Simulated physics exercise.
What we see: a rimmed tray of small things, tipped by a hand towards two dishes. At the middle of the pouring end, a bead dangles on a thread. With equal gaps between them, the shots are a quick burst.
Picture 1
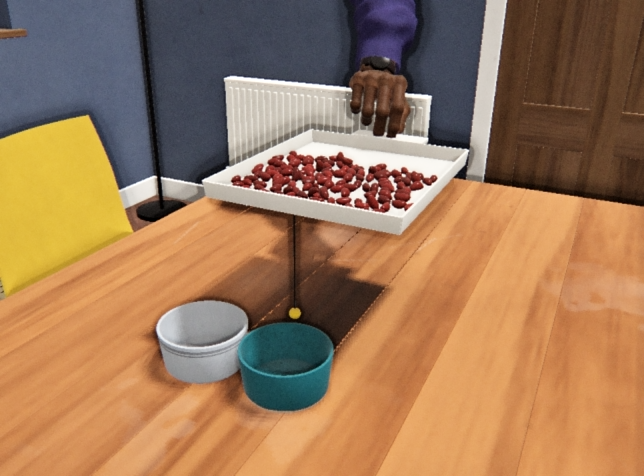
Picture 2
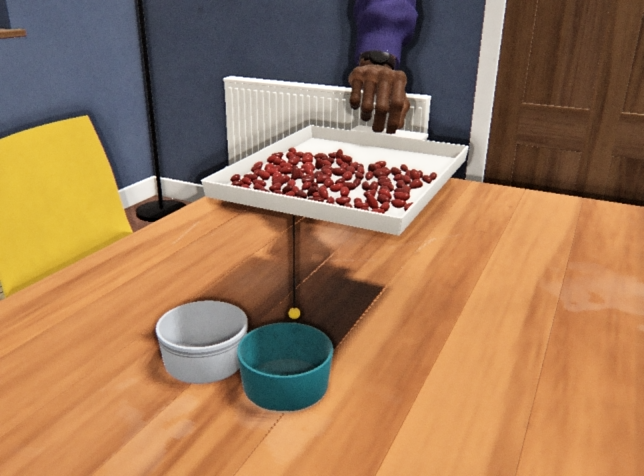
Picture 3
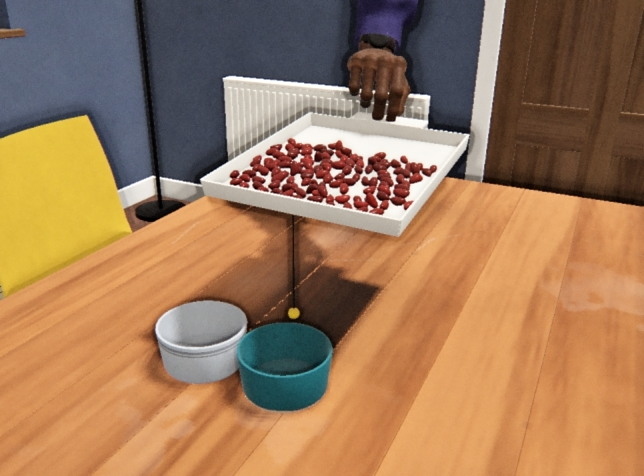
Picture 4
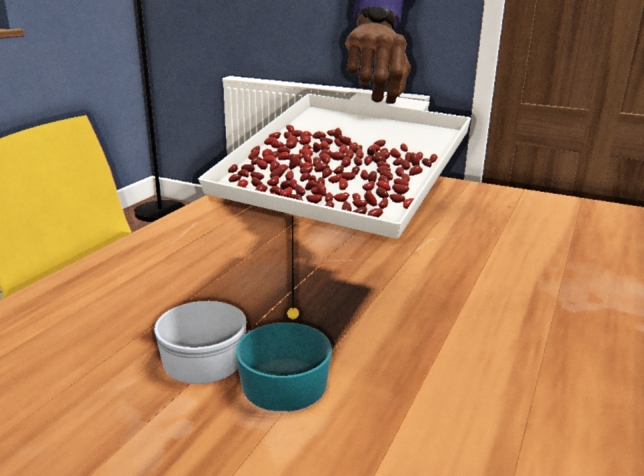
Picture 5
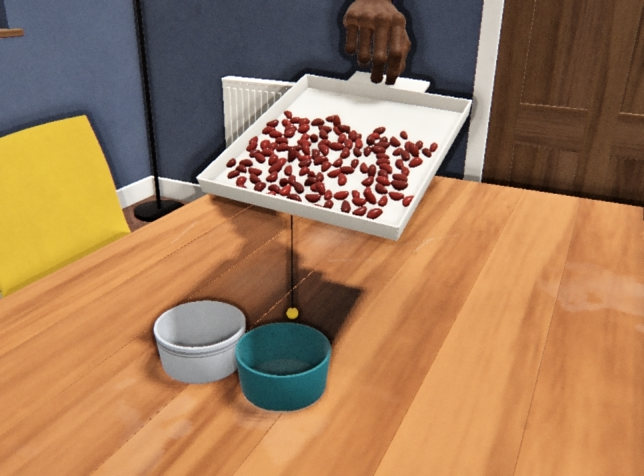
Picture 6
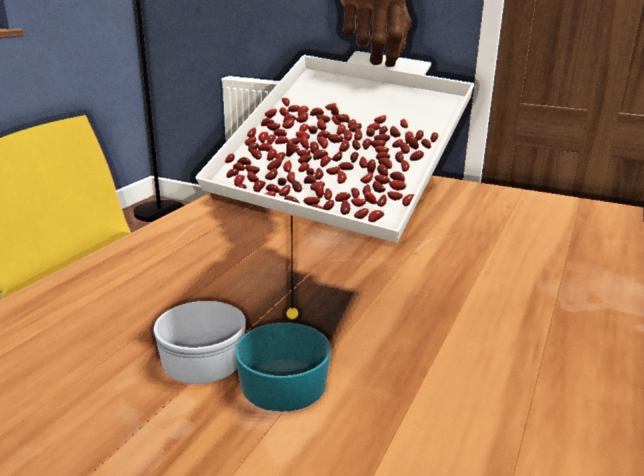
White tray of red beans tilting steadily as a hand raises its far edge, above grey and teal dishes on a table.
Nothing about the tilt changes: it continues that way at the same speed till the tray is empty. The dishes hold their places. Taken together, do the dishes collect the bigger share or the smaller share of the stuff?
Mostly wasted.
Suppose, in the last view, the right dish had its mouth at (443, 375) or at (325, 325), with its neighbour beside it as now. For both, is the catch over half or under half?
Short of half, then Short of half.
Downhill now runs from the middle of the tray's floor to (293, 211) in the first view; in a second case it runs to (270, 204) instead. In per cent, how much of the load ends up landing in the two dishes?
I'd expect around 50 in a hundred first and around 70 in a hundred second.
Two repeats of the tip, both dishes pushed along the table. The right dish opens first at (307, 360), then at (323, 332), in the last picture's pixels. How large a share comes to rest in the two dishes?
You'd get near 60 per cent and afterwards near 10 per cent.
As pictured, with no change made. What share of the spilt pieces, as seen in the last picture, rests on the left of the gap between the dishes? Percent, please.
Estimate: Near 20 per cent.
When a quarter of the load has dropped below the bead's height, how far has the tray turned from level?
Angle reached: About 110°.
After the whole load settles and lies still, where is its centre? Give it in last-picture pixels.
Last view, centre at rest - approx. (304, 409).
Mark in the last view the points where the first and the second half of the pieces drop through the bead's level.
About (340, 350) to begin with, then about (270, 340).
Soon after the last picture, tray tipped steeply; all on the tray.
A little later, tray tipped past a quarter turn; most on the tray; a stray few outside both; about a quarter in the air.
Later still, tray tipped past a quarter turn; about a quarter in the right dish; a stray few in the left dish; about two thirds outside both.
At rest, tray tipped past a quarter turn; about a quarter in the right dish; a stray few in the left dish; about two thirds outside both.
